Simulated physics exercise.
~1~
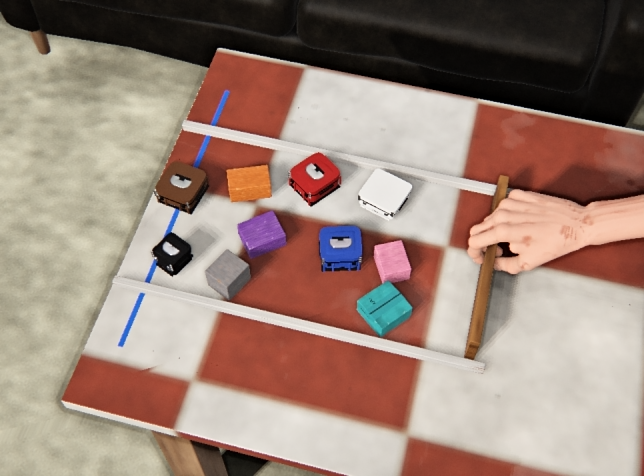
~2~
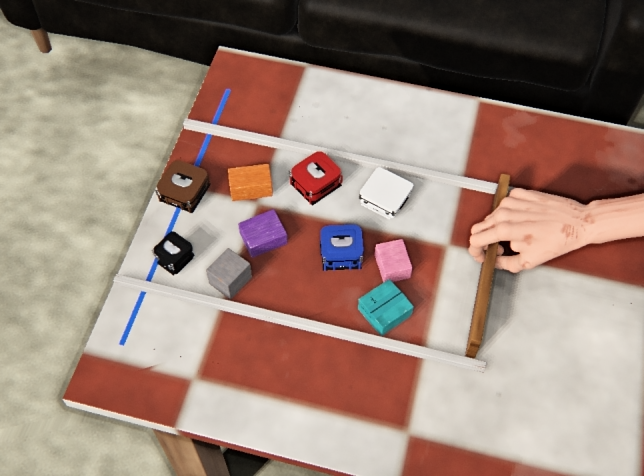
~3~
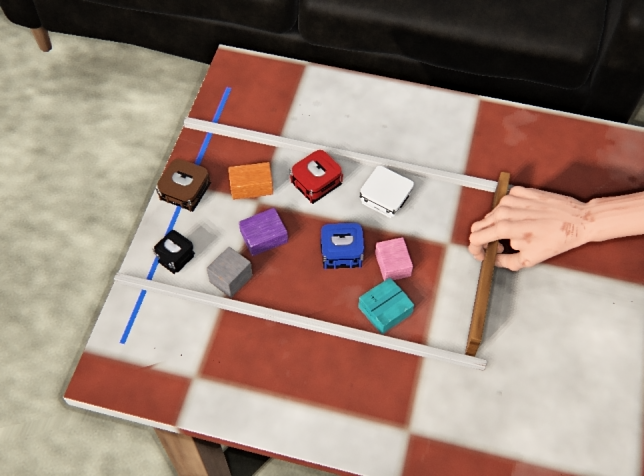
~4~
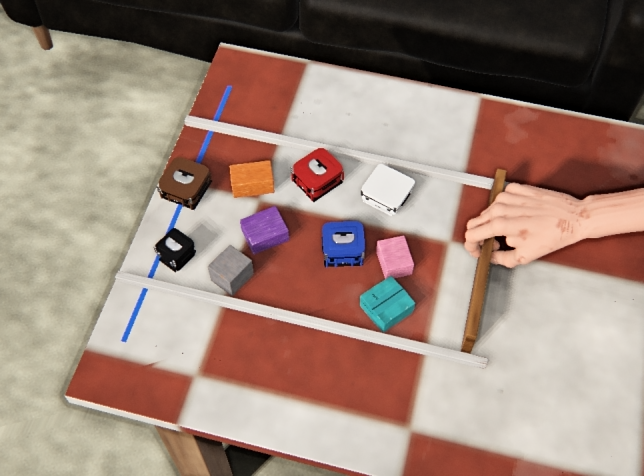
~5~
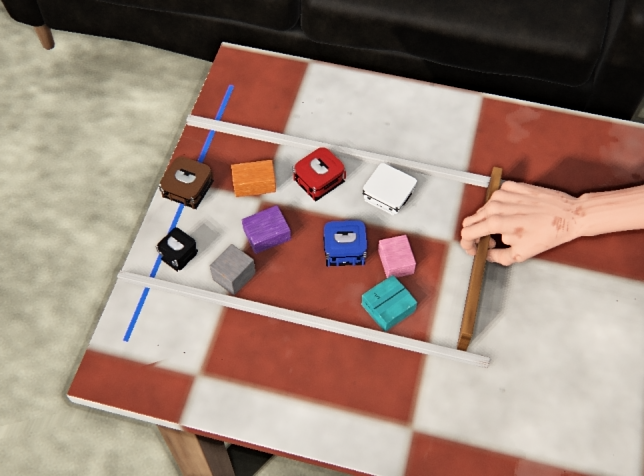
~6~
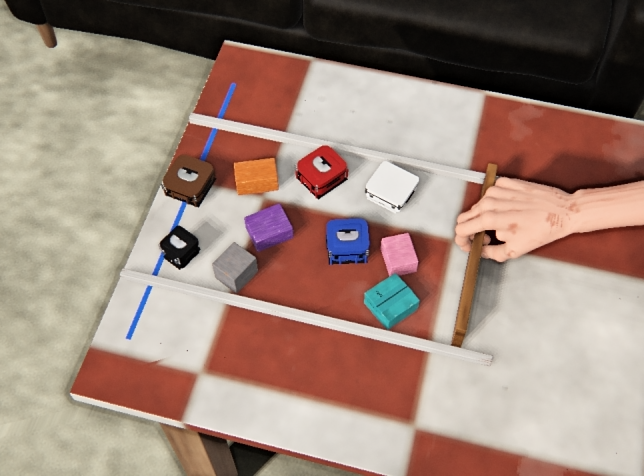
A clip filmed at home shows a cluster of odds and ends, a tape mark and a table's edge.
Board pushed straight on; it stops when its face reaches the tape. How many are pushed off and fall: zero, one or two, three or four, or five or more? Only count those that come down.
It ends with five pieces at least gone from the top.
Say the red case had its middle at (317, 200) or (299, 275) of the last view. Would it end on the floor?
Well, the red case is gone in the first case and is gone in the second.
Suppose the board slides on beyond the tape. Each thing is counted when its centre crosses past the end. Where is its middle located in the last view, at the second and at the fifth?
The first one at (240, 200), the next at (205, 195).
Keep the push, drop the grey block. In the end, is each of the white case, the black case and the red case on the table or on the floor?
White case - safe, black case - gone, red case - gone.
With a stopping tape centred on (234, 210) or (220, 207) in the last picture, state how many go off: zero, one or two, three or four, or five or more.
The first spot gives one or two, the second gives 3 or 4.
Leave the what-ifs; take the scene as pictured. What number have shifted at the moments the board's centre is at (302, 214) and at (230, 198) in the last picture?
Tally: 9; 10.
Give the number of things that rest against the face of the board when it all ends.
3.
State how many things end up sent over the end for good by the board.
Tally: 7.
Soon after, none off yet; brown case at rest near (189, 181); black case at rest near (181, 248); orange block at rest near (256, 176).
After that, none off yet; brown case moving near (182, 179); black case at rest near (181, 248); orange block displaced about its own width near (227, 180).
And then, none off yet; brown case tilting well over near (149, 181); black case displaced well along near (137, 235); orange block displaced about its own width near (193, 178).
In the end, the number that fall off is five or more; gone, blue case, red case, purple block, grey block, orange block, black case and brown case.
